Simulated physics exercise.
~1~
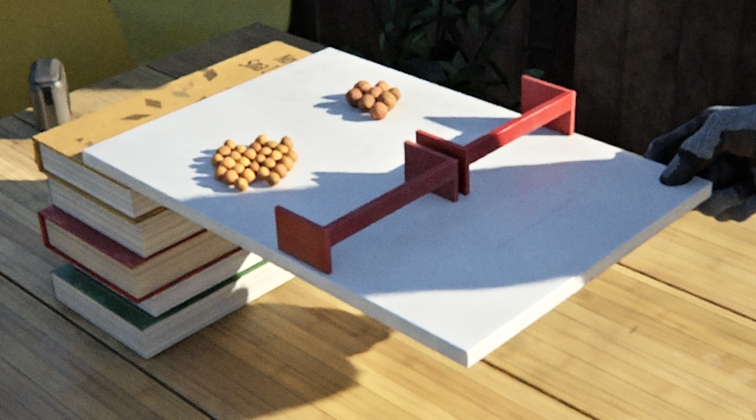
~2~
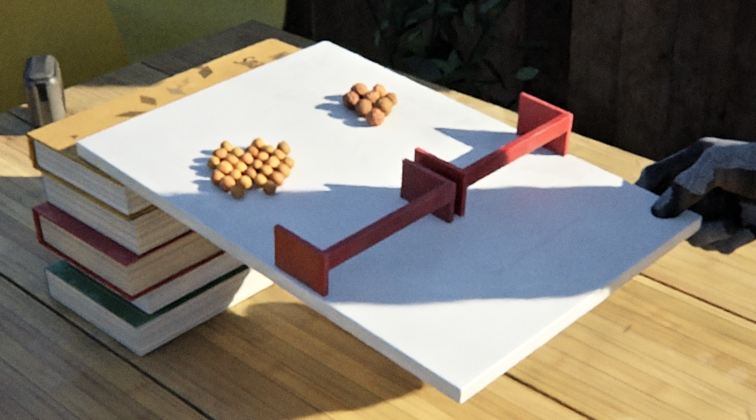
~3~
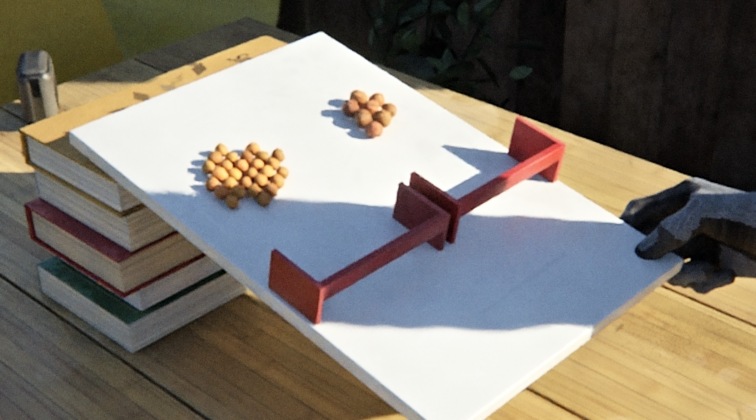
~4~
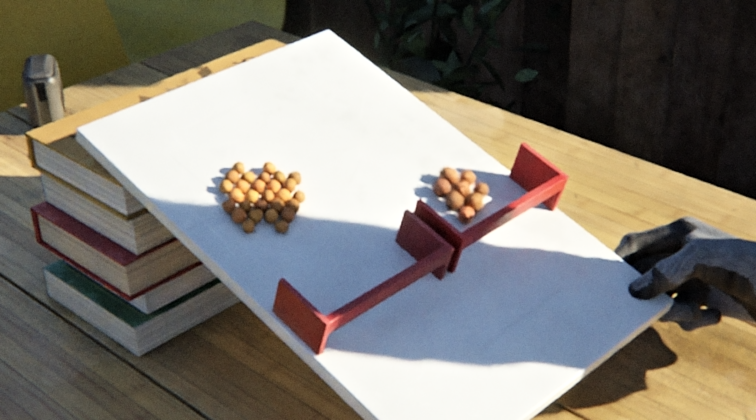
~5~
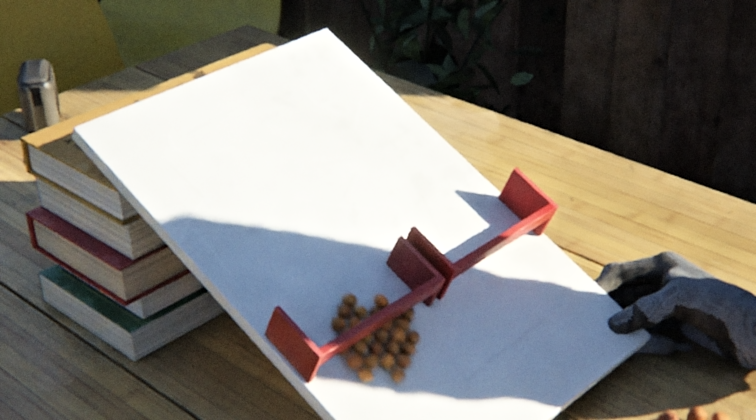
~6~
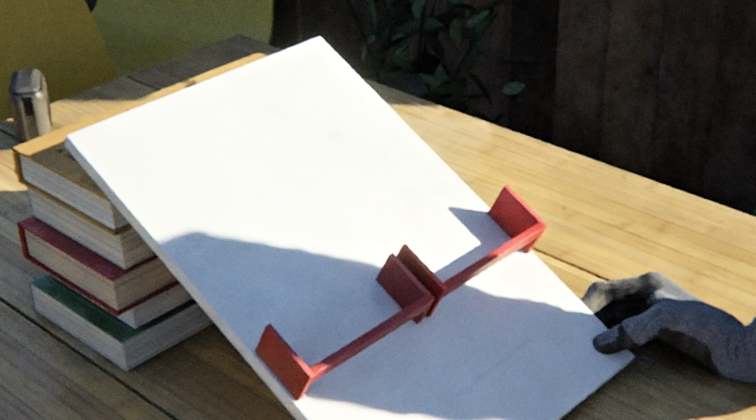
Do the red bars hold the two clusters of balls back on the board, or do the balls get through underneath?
Both clusters get through underneath the red bars as the board tilts, and the board is left bare of balls.
